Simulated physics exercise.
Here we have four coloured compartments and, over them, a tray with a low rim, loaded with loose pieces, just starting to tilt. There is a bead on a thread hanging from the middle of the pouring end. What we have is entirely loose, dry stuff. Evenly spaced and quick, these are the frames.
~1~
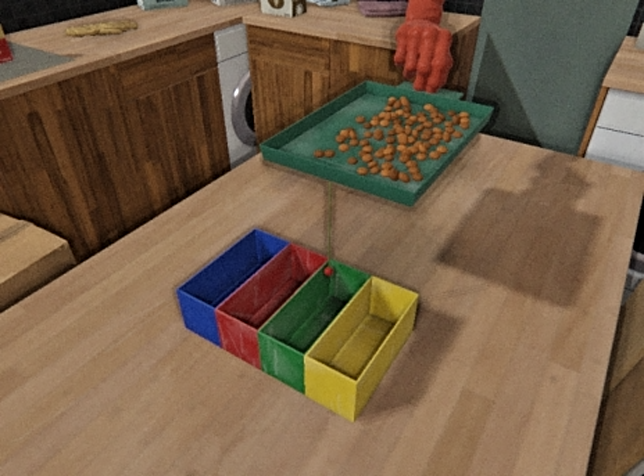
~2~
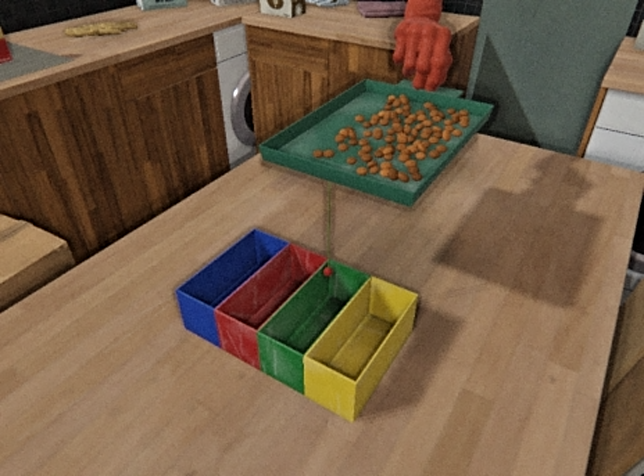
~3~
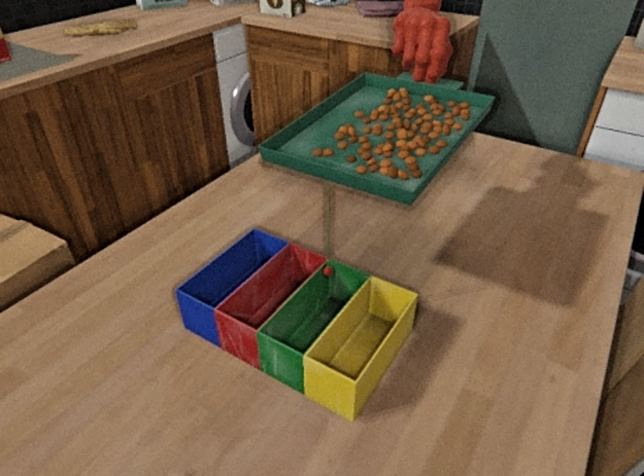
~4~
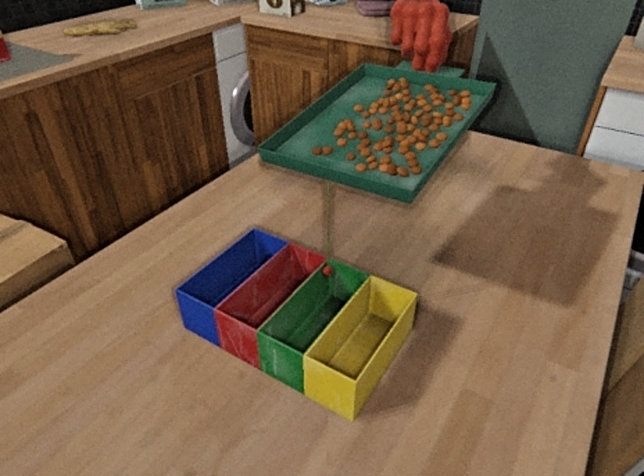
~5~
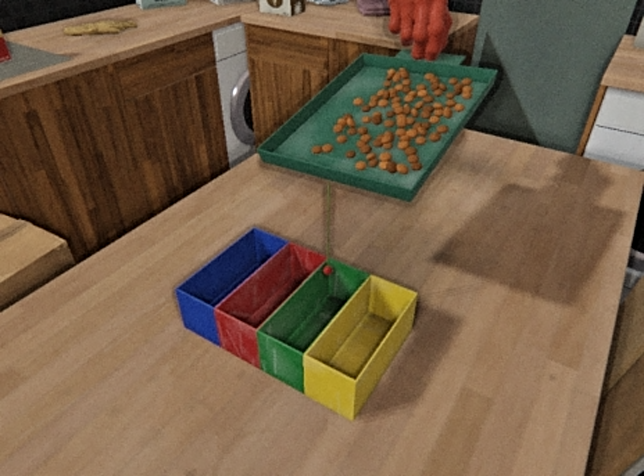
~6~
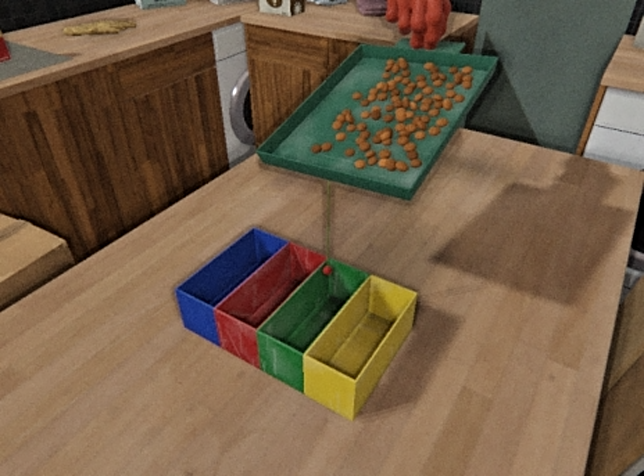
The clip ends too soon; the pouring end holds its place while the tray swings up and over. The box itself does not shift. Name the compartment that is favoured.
Red.
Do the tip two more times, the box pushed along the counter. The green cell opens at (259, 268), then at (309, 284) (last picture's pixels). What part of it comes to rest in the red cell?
In order, 0 % and 50 %.
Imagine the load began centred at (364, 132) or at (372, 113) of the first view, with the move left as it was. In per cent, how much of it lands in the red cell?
Respectively 50 and 50 in a hundred.
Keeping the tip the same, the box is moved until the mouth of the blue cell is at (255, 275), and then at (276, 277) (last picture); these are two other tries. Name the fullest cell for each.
Case A: The cell in blue; case B: Blue.
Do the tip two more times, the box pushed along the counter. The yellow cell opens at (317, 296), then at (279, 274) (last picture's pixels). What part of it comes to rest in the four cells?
Close to 90 %, followed by close to 70 %.
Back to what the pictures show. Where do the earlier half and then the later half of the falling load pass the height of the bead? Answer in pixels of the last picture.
I'd put it at roughly (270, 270), and after that at roughly (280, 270).
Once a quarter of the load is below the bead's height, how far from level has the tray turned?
Approx. reading: About 95°.
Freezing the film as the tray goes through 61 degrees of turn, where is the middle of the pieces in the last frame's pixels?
Somewhere around pixel (309, 157) in the last picture.
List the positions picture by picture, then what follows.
In the first frame, corners of the pouring end near (263, 145) and (413, 191), level; middle of the load near (408, 131), bits of cat kibble; bead on its thread near (329, 271); blue cell near (199, 315); red cell near (239, 336); green cell near (282, 360); yellow cell near (330, 386).
In the second frame, corners of the pouring end near (262, 145) and (413, 191), level; middle of the load near (408, 130).
In the third frame, corners of the pouring end near (261, 146) and (412, 190), tipped barely, lowest at the left corner; middle of the load near (408, 125).
In the fourth frame, corners of the pouring end near (261, 147) and (411, 189), tipped a little, lowest at the left corner; middle of the load near (407, 118).
In the fifth frame, corners of the pouring end near (260, 148) and (410, 187), tipped a little, lowest at the left corner; middle of the load near (407, 111).
In the sixth frame, corners of the pouring end near (259, 150) and (409, 187), tipped a little, lowest at the left corner; middle of the load near (406, 104); blue cell near (198, 314); red cell near (237, 335); green cell near (281, 359); yellow cell near (329, 384).
Shortly afterwards, tray tipped steeply; all but a few on the tray; a little falling or outside the box.
Next, tray tipped past a quarter turn; near half on the tray; a little in the red cell; a little in the blue cell; a little in the green cell; near a quarter falling or outside the box.
Some moments later, tray tipped past a quarter turn; near half in the red cell; near a quarter in the green cell; near a quarter in the blue cell; only a few in the yellow cell; only a few falling or outside the box.
In the end, tray tipped past a quarter turn; near half in the red cell; near a quarter in the green cell; near a quarter in the blue cell; only a few in the yellow cell; only a few outside the box.
